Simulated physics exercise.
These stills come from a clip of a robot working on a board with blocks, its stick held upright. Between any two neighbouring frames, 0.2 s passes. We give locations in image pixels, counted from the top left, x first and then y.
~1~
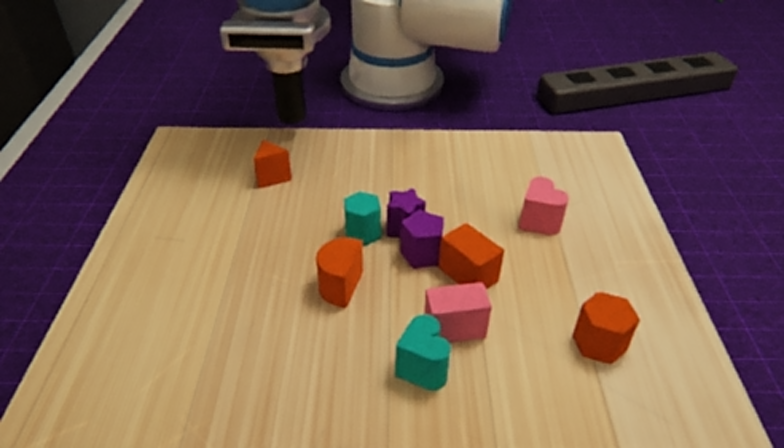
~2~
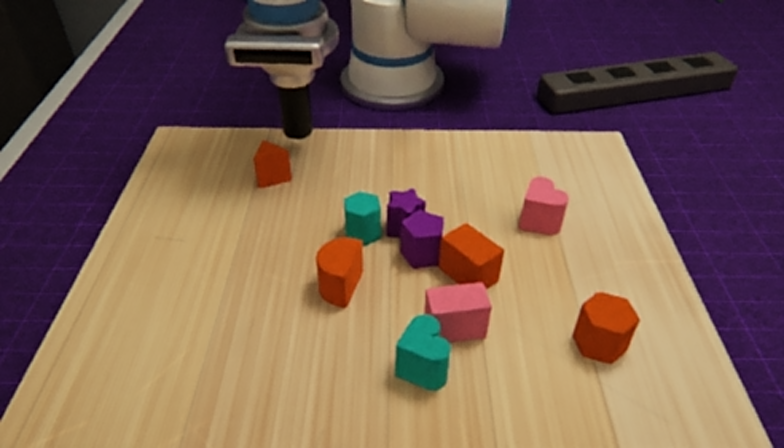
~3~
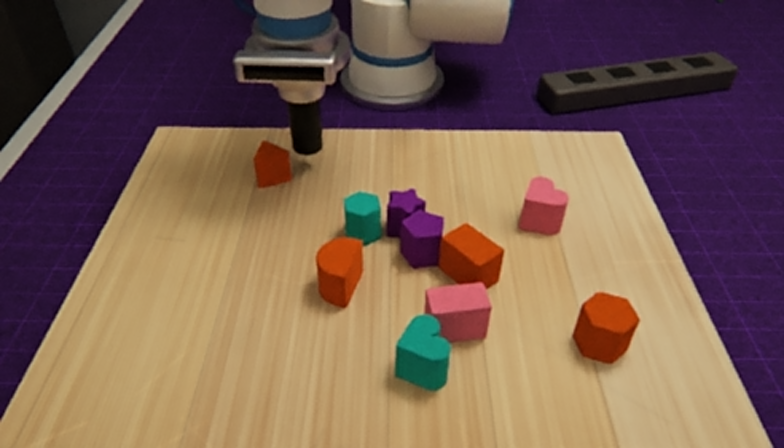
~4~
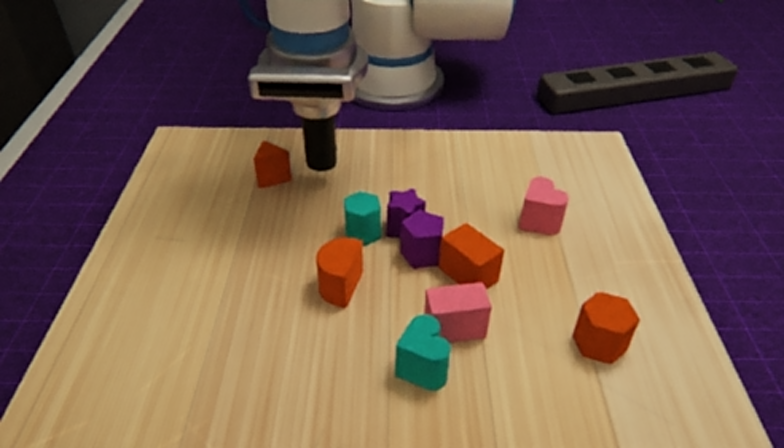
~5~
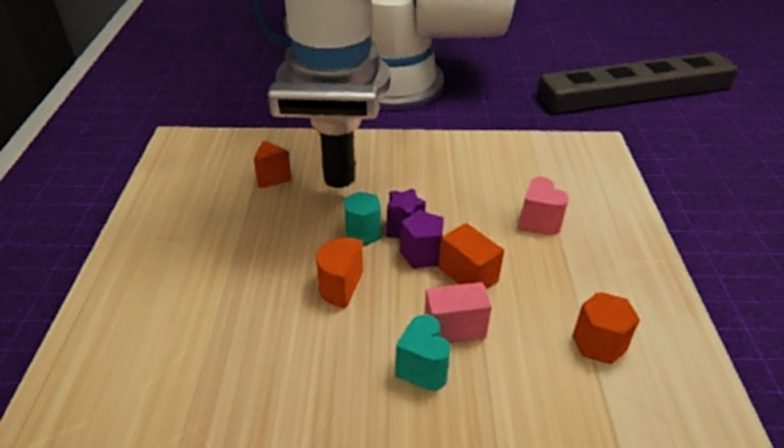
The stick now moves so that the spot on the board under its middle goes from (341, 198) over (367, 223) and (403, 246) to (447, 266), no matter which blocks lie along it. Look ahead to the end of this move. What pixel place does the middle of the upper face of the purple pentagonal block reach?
The spot you're after is about (488, 247) in the image.
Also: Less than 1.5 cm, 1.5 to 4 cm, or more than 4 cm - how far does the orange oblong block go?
Over 4 cm.
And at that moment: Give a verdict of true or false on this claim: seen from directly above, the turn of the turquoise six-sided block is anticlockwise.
My answer: False.
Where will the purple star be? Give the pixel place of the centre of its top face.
It is at (434, 203).
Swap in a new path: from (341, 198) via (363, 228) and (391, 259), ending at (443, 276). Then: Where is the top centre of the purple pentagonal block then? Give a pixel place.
At pixel (451, 218).
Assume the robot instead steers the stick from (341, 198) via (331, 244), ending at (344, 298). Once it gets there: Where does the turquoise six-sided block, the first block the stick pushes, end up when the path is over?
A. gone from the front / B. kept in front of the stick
A
What follows on the original path. One third of the way, stick at (367, 205); turquoise six-sided block at (368, 215), turned 25° clockwise.
Two thirds of the way, stick at (404, 228); turquoise six-sided block at (381, 236), turned 95° clockwise; purple star at (429, 201), turned 50° anticlockwise; purple pentagonal block at (441, 228), turned 35° clockwise; orange oblong block at (481, 248).
At the end, stick at (449, 248); turquoise six-sided block at (382, 236), turned 95° clockwise; purple star at (434, 203), turned 75° anticlockwise; purple pentagonal block at (488, 247), turned 40° clockwise; orange oblong block at (527, 272).
